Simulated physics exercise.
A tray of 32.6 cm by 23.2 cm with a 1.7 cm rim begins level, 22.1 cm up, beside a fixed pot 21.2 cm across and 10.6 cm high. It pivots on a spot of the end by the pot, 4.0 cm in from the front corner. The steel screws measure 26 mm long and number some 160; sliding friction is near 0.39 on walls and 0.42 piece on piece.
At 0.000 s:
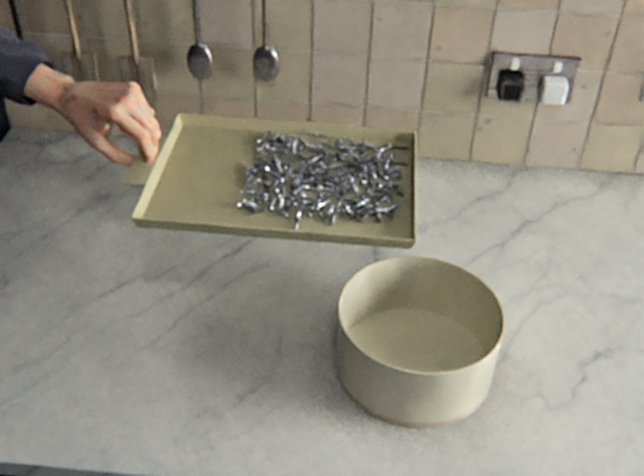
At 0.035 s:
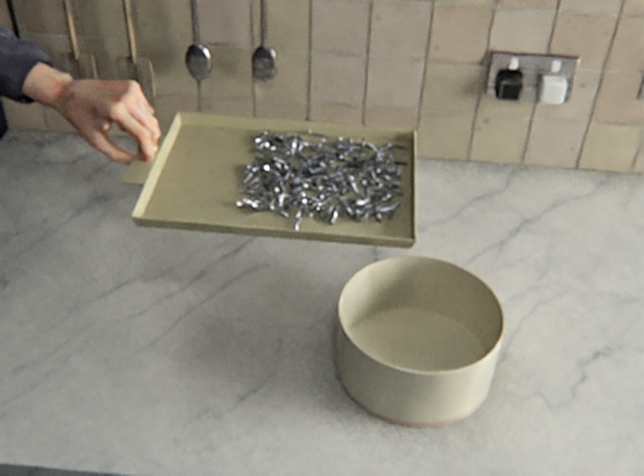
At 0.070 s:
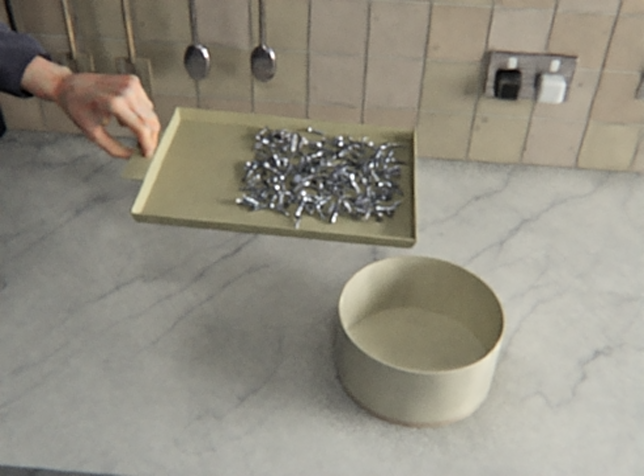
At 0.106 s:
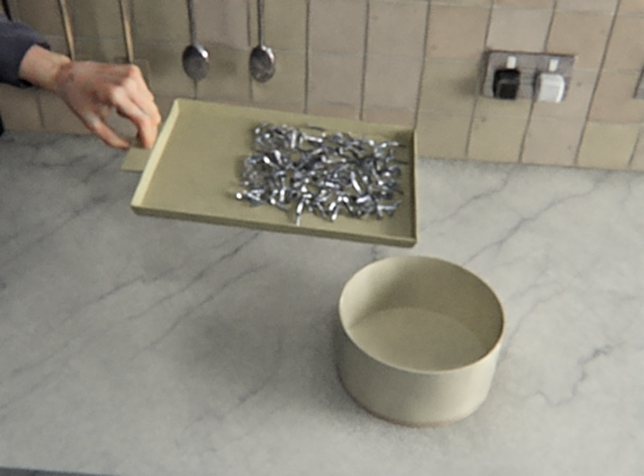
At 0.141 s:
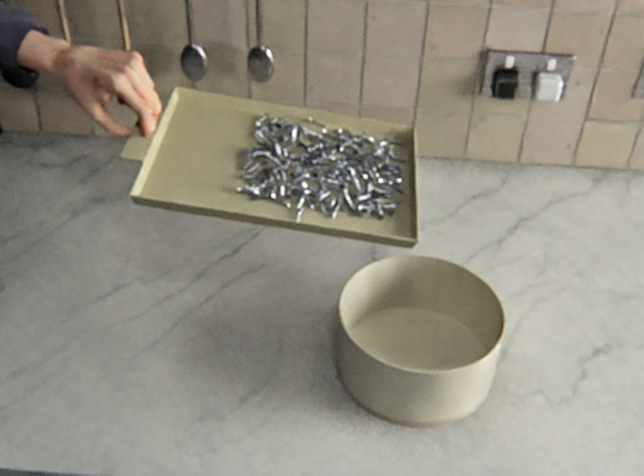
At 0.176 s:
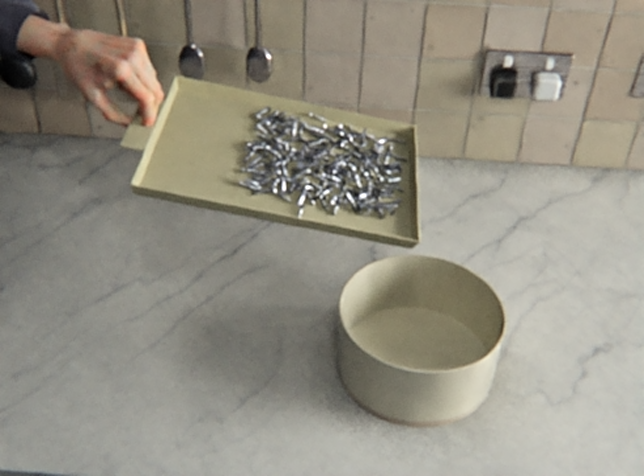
A hand slowly raises the left end of a tray of small metal pieces.
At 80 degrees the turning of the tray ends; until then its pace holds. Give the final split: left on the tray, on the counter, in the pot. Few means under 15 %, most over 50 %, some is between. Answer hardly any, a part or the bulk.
Tray hardly any, counter a part, pot the bulk.
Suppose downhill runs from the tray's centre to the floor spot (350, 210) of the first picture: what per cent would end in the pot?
Some 100 per cent.
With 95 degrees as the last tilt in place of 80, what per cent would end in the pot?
In that case some 75 per cent.
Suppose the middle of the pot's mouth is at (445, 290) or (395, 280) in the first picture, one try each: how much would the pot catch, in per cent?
Some 85 and 75 per cent.
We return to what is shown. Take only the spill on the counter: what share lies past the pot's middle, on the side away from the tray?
About 80 per cent.
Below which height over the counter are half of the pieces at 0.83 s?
Roughly 24 cm.
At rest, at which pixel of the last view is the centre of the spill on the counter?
At about (468, 298).
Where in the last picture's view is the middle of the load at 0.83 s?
Near (428, 197).
After 0.57 s, tilt 44 degrees; the tray holds 100 %, the pot 0 %.
After 0.83 s, tilt 67 degrees; the tray holds 75 %, the pot 0 %.
Then, at 1.20 s, tilt 80 degrees; the tray holds 20 %, the pot 55 %.
In the end, at 2.4 s, tray 0 %, counter 25 %, pot 70 %.
